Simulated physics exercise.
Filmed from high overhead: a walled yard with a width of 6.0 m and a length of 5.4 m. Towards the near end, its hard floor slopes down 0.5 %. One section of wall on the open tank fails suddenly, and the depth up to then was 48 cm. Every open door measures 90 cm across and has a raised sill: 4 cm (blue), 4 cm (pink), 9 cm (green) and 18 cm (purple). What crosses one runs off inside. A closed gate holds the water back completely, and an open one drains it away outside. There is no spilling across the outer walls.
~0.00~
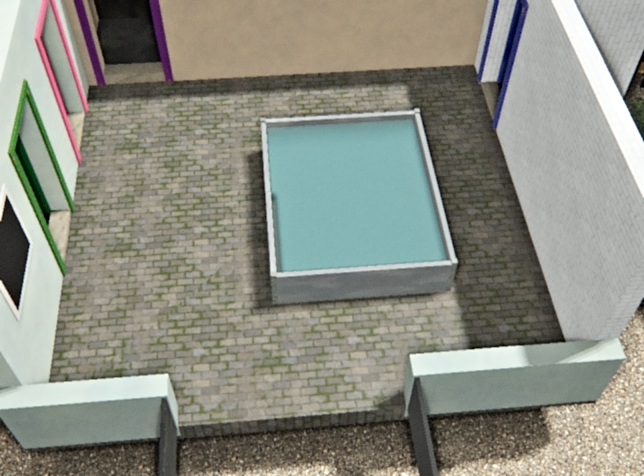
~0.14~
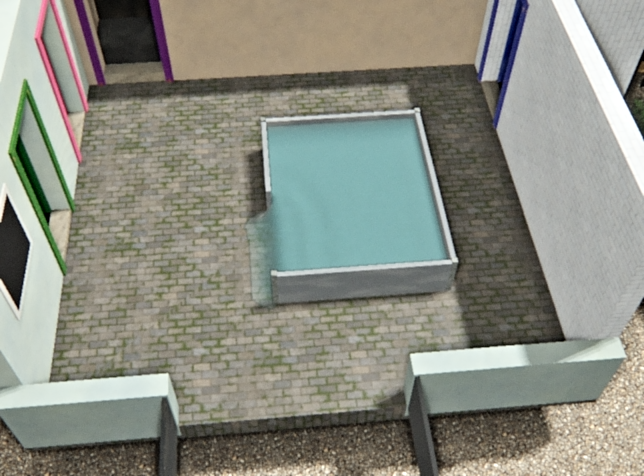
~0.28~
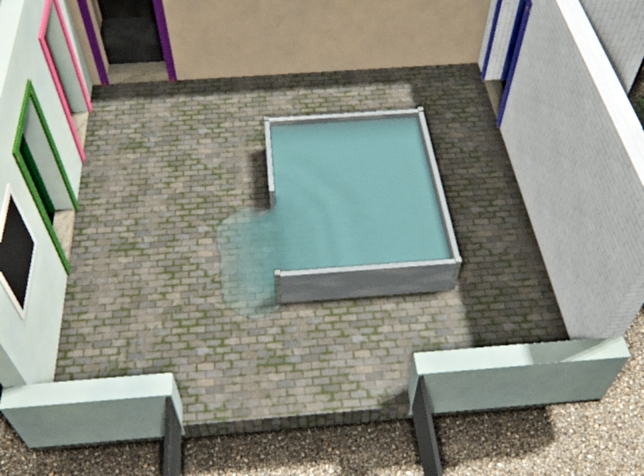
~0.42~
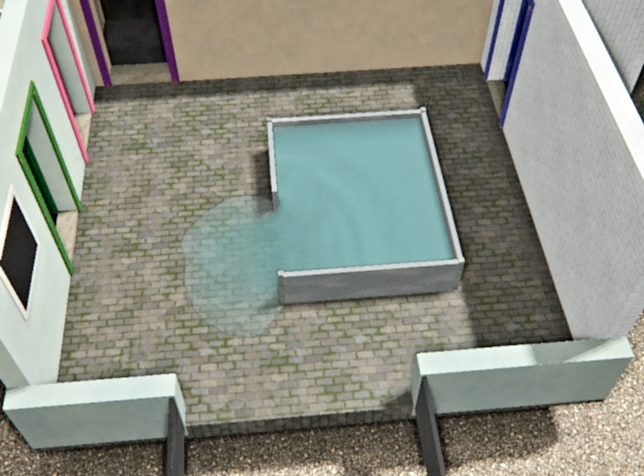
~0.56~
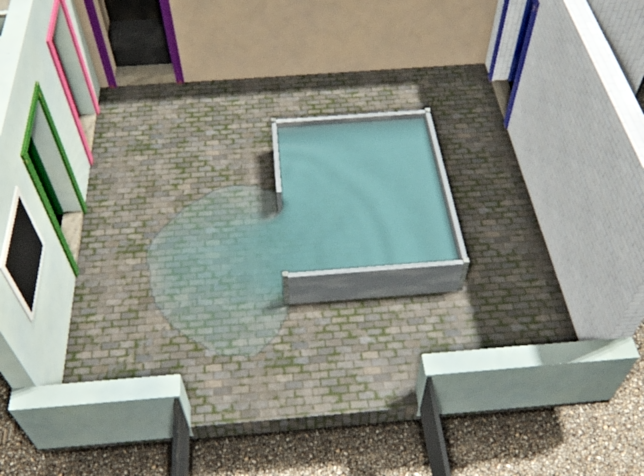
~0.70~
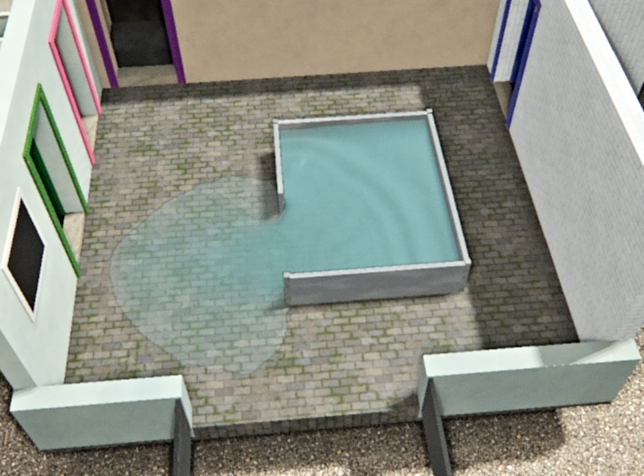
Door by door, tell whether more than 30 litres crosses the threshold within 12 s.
Blue door - yes, pink door - yes, green door - yes, purple door - no.
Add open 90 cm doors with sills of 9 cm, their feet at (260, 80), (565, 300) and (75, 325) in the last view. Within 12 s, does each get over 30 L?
In turn: Short of it, short of it, beyond it.
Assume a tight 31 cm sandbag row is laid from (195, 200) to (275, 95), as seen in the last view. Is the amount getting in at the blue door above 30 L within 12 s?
At blue, compared with that limit: Limit not reached.
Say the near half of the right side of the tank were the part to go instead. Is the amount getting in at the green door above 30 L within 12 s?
Against the limit, green does not exceed it.
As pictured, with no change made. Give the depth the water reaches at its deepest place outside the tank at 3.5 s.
About 22 cm.
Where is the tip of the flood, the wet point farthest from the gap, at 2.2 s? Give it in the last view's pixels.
Location: Approx. (99, 120) in the last view.
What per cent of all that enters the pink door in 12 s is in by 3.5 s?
About 0%.
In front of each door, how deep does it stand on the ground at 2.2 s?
Depths: Blue door 0 cm, pink door 4 cm, green door 23 cm, purple door 0 cm.
After 1.4 s water covers 30 % of the floor and is deepest (30 cm) near (282, 279); blue door not reached, pink door not reached, green door 17 cm at the sill, 12 L in, purple door not reached.
After 2.2 s water covers 30 % of the floor and is deepest (40 cm) near (64, 388); blue door not reached, pink door 4 cm at the sill, 0 L in, green door 23 cm at the sill, 61 L in, purple door not reached.
After 3.5 s water covers 40 % of the floor and is deepest (22 cm) near (61, 418); blue door not reached, pink door 6 cm at the sill, 1 L in, green door 20 cm at the sill, 140 L in, purple door 10 cm at the sill, 0 L in.
After 7.0 s water covers 80 % of the floor and is deepest (16 cm) near (61, 418); blue door not reached, pink door 7 cm at the sill, 15 L in, green door 12 cm at the sill, 219 L in, purple door 11 cm at the sill, 0 L in.
After 12.0 s water covers 95 % of the floor and is deepest (8 cm) near (61, 418); blue door 8 cm at the sill, 62 L in, pink door 7 cm at the sill, 51 L in, green door 7 cm at the sill, 226 L in, purple door 6 cm at the sill, 0 L in.
